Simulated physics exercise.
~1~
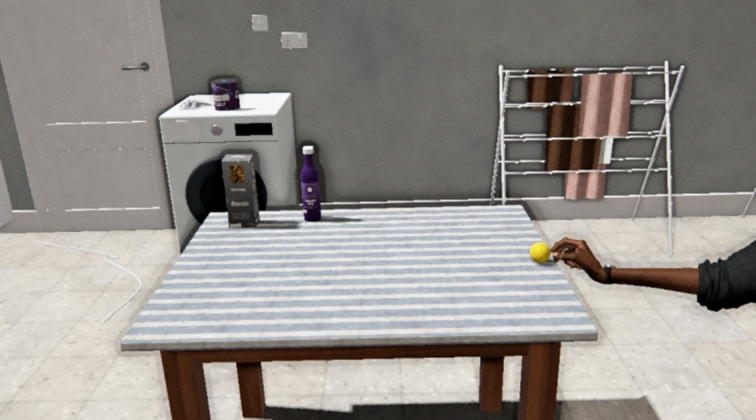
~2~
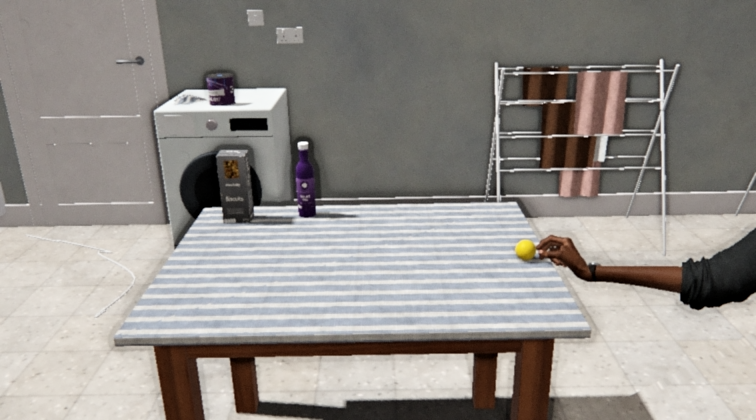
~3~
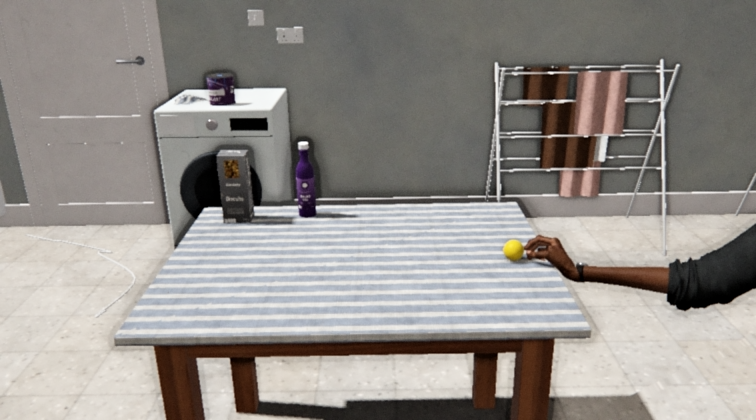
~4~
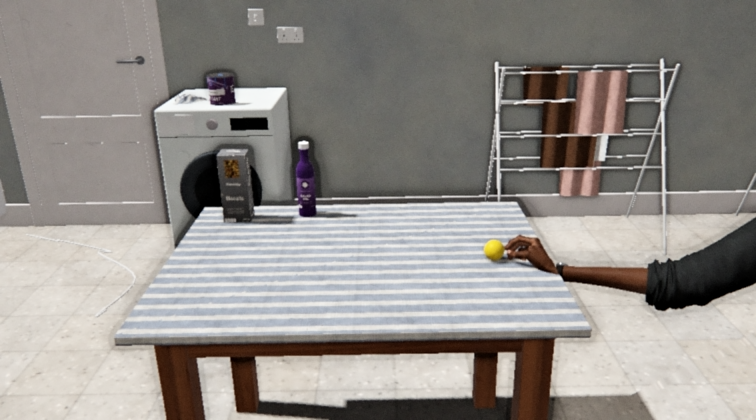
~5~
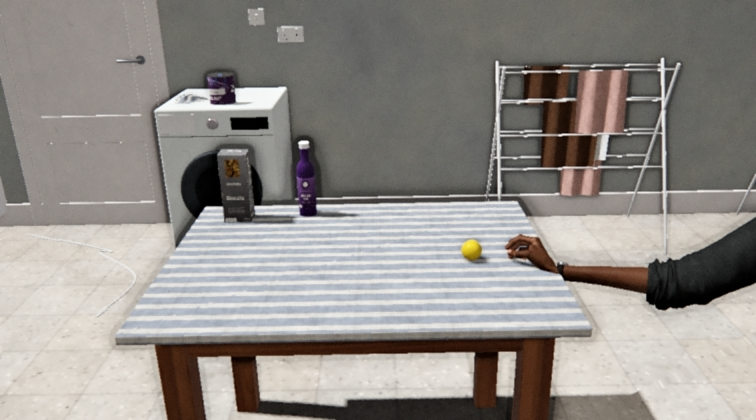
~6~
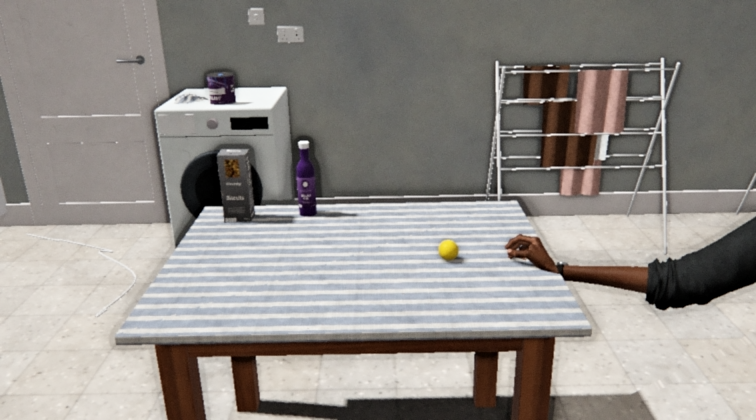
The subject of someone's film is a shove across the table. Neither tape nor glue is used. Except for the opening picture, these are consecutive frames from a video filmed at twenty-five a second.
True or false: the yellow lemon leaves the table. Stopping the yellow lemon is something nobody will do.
True.
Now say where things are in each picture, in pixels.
Under the hand; yellow lemon (540, 253), in the first frame.
Under the hand; yellow lemon (526, 250), in the second frame.
Under the hand; yellow lemon (514, 250), in the third frame.
Yellow lemon (494, 250), in the fourth frame.
Yellow lemon (472, 250) rolled about its own width, in the fifth frame.
Yellow lemon (448, 250) rolled well along, in the sixth frame.
Then, 0.20 s after the last picture, yellow lemon rolled well along near (337, 252).
Then, 0.50 s after the last picture, yellow lemon rolled well along near (183, 255).
Then, 0.70 s after the last picture, yellow lemon now off the table.
Then, 1.00 s after the last picture, things are still on the move.
By the end, off the table, yellow lemon.
